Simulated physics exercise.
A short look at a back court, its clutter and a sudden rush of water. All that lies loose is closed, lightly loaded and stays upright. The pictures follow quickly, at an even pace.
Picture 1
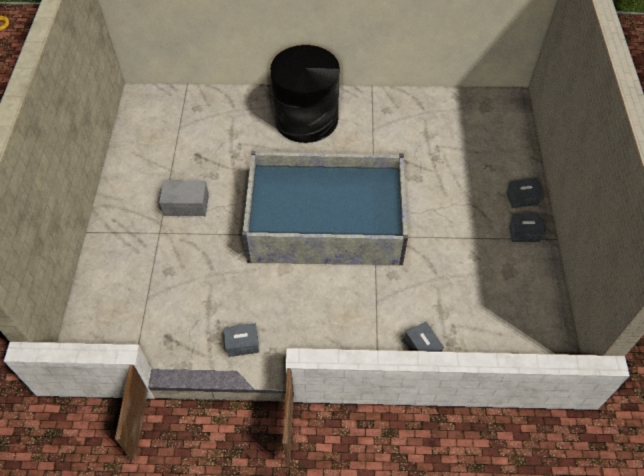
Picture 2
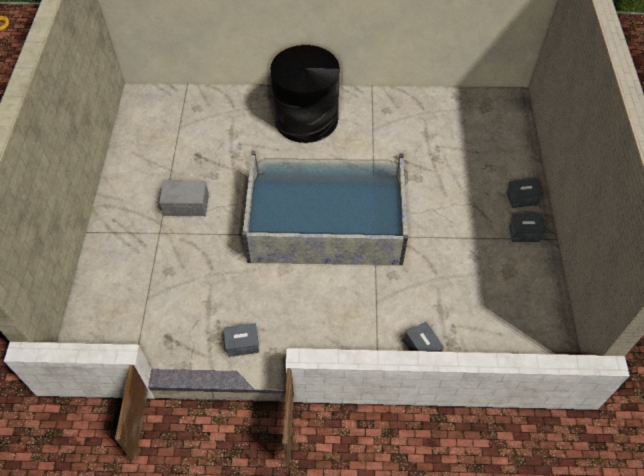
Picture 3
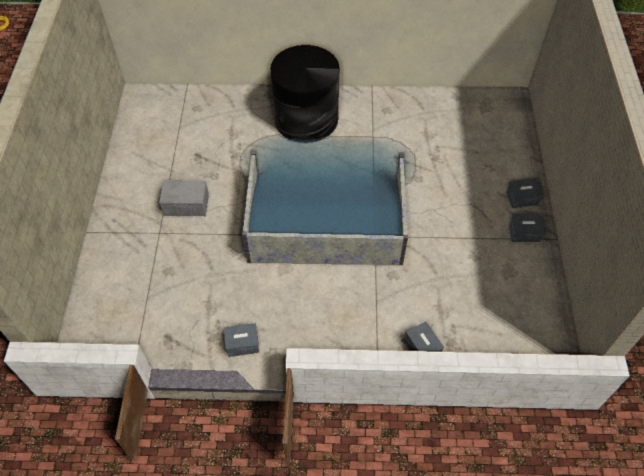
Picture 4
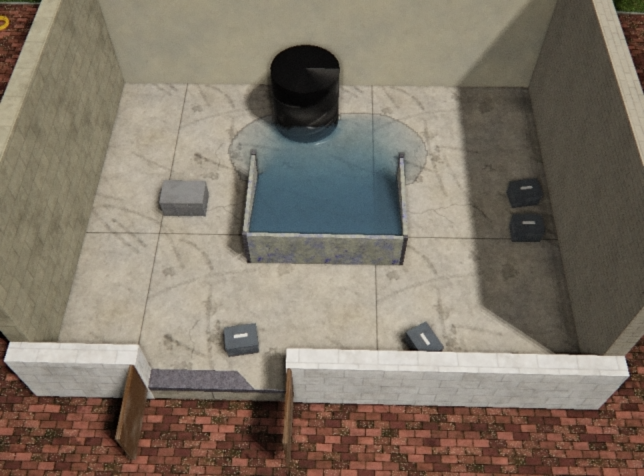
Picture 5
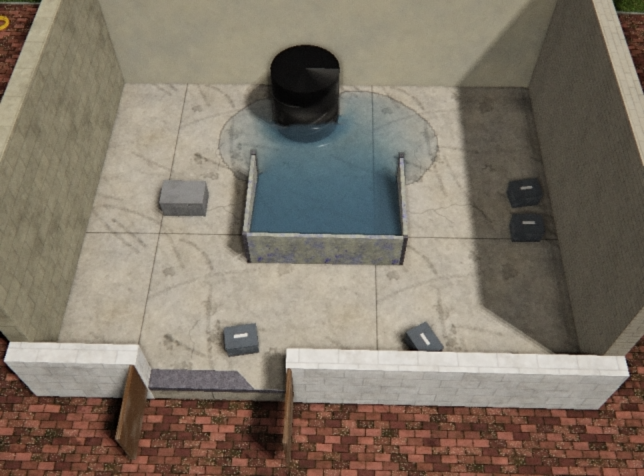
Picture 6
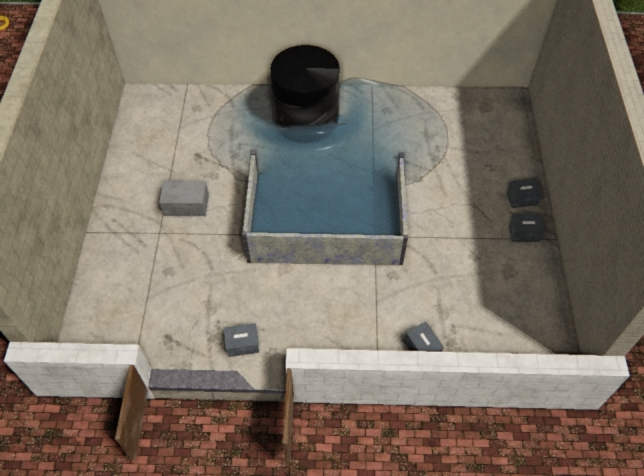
Water pouring from the open back of a rectangular tank in a walled court, spreading around a black barrel while scattered boxes stay still.
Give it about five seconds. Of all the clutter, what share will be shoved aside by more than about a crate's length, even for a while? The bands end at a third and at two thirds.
Share: Between one and two thirds.
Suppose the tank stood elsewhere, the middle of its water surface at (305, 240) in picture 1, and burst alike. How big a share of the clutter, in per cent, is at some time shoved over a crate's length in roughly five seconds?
About 40 per cent.
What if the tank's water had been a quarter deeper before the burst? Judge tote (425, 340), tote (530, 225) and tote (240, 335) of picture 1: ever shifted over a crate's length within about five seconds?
One after the other: Shifted that much, swept aside, short of that.
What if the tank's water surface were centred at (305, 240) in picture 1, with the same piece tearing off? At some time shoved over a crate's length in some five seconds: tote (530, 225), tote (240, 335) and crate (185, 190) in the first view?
As listed: Yes, never so far, short of that.
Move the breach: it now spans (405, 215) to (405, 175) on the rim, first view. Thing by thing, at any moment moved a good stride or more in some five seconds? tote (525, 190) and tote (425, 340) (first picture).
As listed: That far or more, pushed that far.
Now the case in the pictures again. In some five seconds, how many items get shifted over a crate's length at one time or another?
The number is 2.
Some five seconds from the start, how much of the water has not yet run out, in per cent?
I make it 100 per cent.
A moment on, 0 of 5 are well off their spots; 0 afloat.
Next, 0 of 5 are well off their spots; 0 afloat.
Later, 1 of 5 are well off their spots; 0 afloat.
In the end, 2 of 5 are well off their spots, and 2 have been at some point; 0 afloat.
